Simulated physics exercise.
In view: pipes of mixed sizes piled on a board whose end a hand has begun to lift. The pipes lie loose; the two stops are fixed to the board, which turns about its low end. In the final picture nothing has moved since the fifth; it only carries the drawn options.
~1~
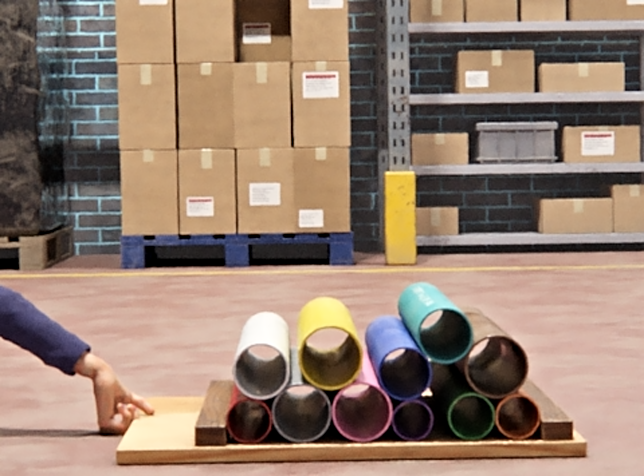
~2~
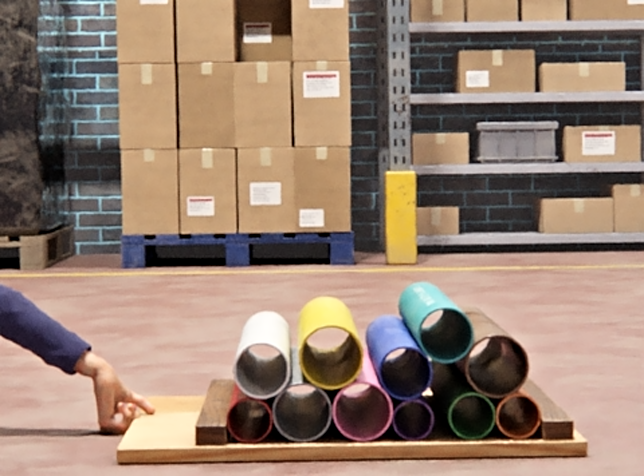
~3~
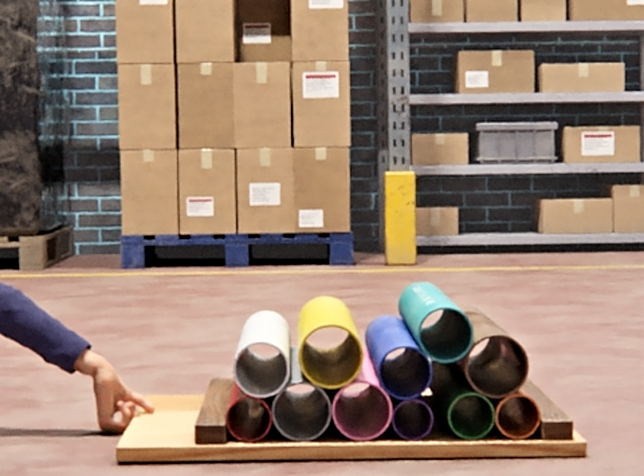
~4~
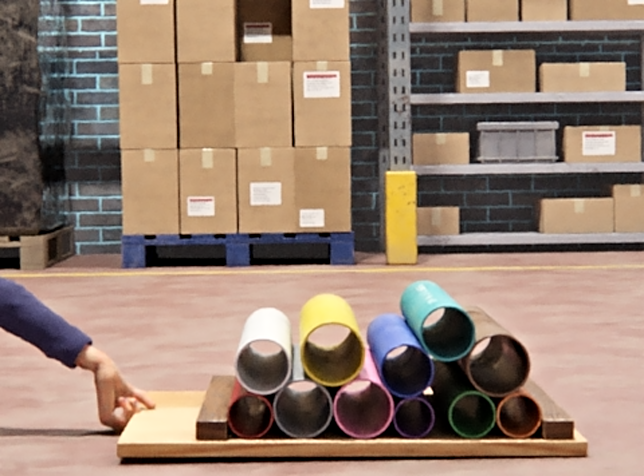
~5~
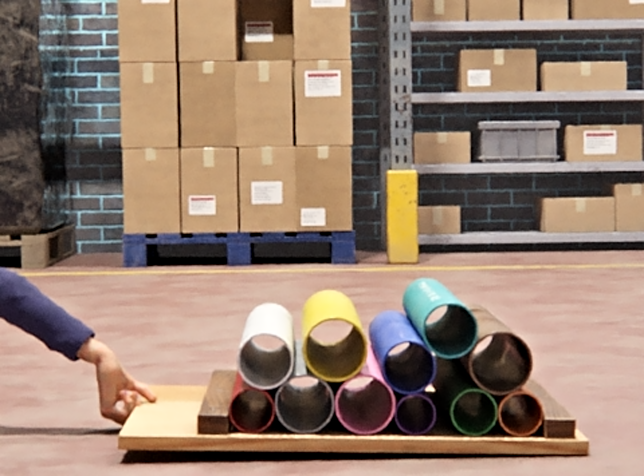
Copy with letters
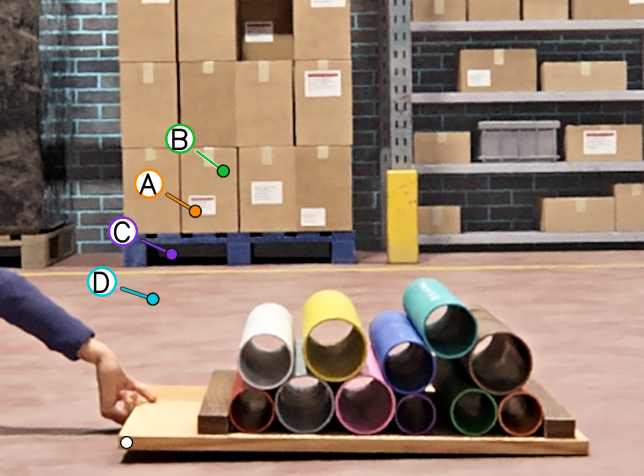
A hand slowly lifts the left end of a board piled with colourful pipes slightly.
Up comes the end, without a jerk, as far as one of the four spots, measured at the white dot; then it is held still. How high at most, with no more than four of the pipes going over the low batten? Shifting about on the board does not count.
Stop at B.
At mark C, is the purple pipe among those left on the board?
Yes, with C.
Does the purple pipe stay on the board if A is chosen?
The purple pipe: Yes.
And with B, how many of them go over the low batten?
At B the number is four.
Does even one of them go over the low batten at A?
Yes.
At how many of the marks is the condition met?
Four of the four.
On the marked copy, A at (195, 211); B at (223, 171); C at (172, 254); D at (153, 299); the white dot at (127, 443).
With B. Early on, board at 20°.
Further on, board at 38°.
At the end, board at 38°, four over the low batten (blue, brown, yellow, turquoise).
As for the rest, A four over the low batten (blue, brown, yellow, turquoise); C three over the low batten (blue, brown, turquoise); D two over the low batten (brown, turquoise).
